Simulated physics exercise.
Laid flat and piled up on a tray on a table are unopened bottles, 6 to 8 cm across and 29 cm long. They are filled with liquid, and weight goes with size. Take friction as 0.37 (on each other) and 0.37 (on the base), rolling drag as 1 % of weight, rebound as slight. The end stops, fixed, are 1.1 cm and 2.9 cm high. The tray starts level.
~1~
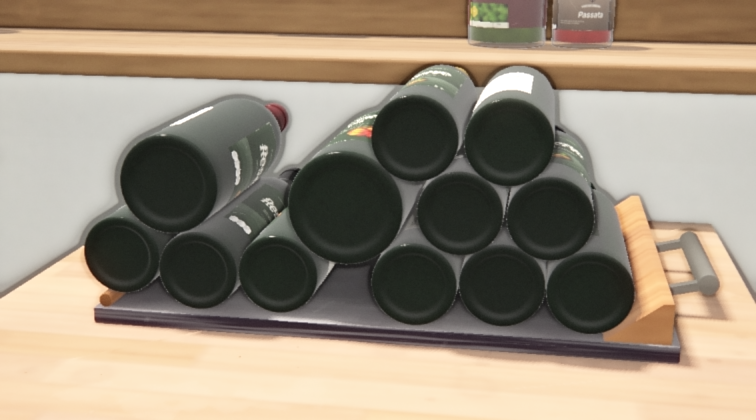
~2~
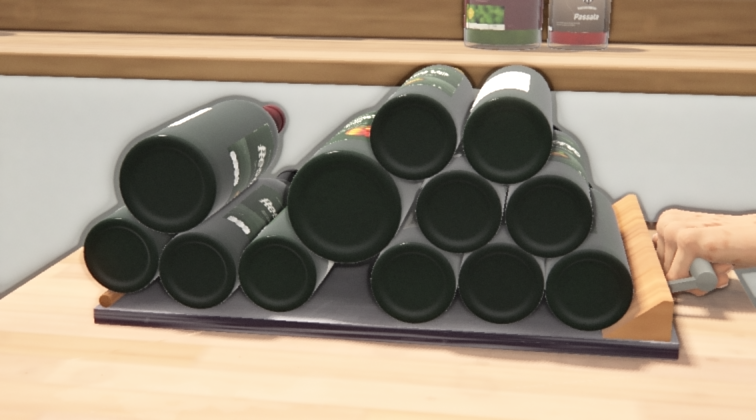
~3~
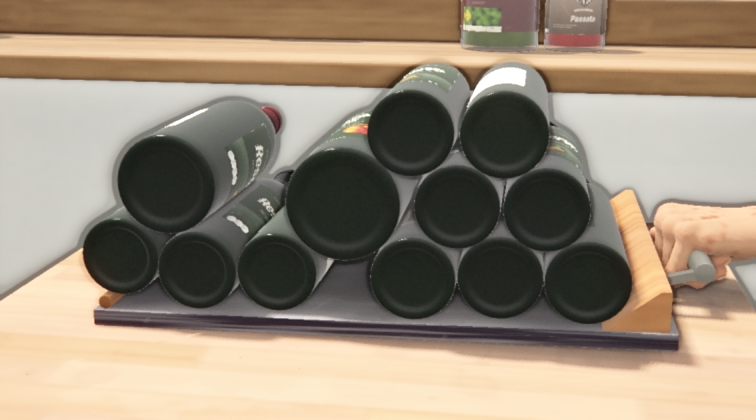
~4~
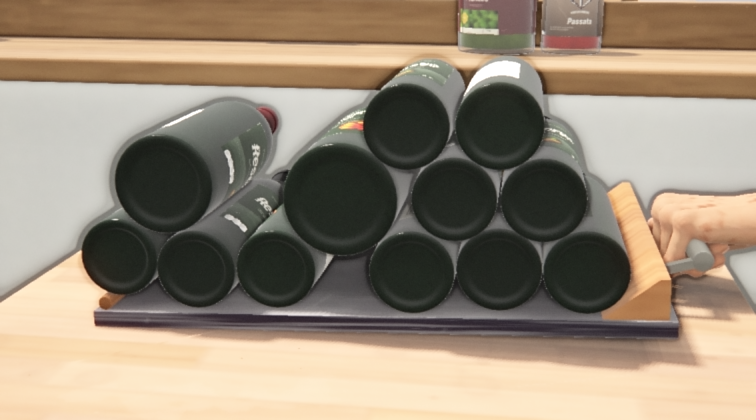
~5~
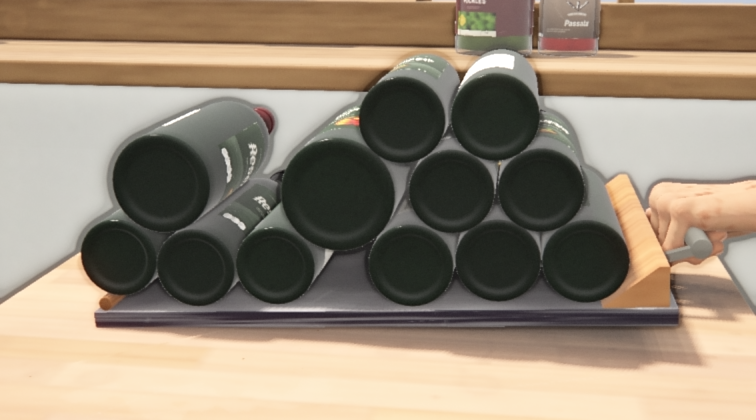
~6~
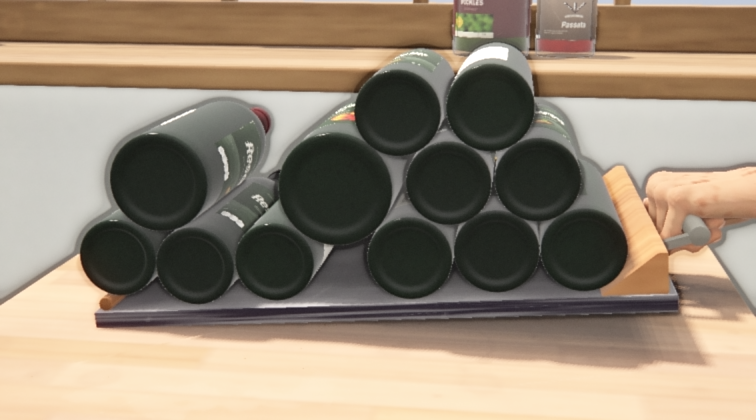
On a wooden table, a hand slightly raises the right end of a tray of piled bottles.
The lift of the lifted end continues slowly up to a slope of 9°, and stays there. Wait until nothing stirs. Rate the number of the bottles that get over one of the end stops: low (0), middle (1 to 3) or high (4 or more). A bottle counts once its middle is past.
Middle (2).
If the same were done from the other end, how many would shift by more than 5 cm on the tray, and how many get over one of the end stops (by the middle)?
In that case 0 shift, 0 get out.
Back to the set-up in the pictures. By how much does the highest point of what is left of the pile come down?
Some 0 cm lower.
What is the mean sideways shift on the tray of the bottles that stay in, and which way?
Some 4 cm leftwards.
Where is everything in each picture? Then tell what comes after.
In the first picture, 12 bottles, 5 on the base, highest (509, 143); left round bar (1.1 cm) (105, 293); right wedge (2.9 cm) (668, 304).
In the second picture, tray just starting; stops (105, 294) and (667, 301); pile unchanged.
In the third picture, right end up 1°; stops (104, 295) and (666, 292); pile unchanged.
In the fourth picture, right end up 2°; stops (104, 296) and (665, 280); pile unchanged.
In the fifth picture, right end up 4°; stops (104, 297) and (663, 266); pile unchanged.
In the sixth picture, right end up 5°; stops (104, 298) and (662, 253); pile unchanged.
Then, 0.23 s past the final picture, right end up 9°; 0 now displaced over 5 cm; not one over the end stops; the one last seen at (117, 258) 0.7 cm left (moves measured on the tray).
Then, 0.37 s past the final picture, right end up 9°; 0 now displaced over 5 cm; 1 over the left round bar; the one last seen at (117, 258) 2.9 cm left and 0.6 cm up.
Then, 0.78 s past the final picture, right end up 9°; 2 now displaced over 5 cm; 2 over the left round bar; the one last seen at (117, 258) 13 cm left and 0.8 cm down.
All still, 1.1 s past the final picture, 2 moved over 5 cm; 2 over the left round bar; the one last seen at (117, 258) fallen off to the left; top of the pile 16 cm high, from 16 cm.
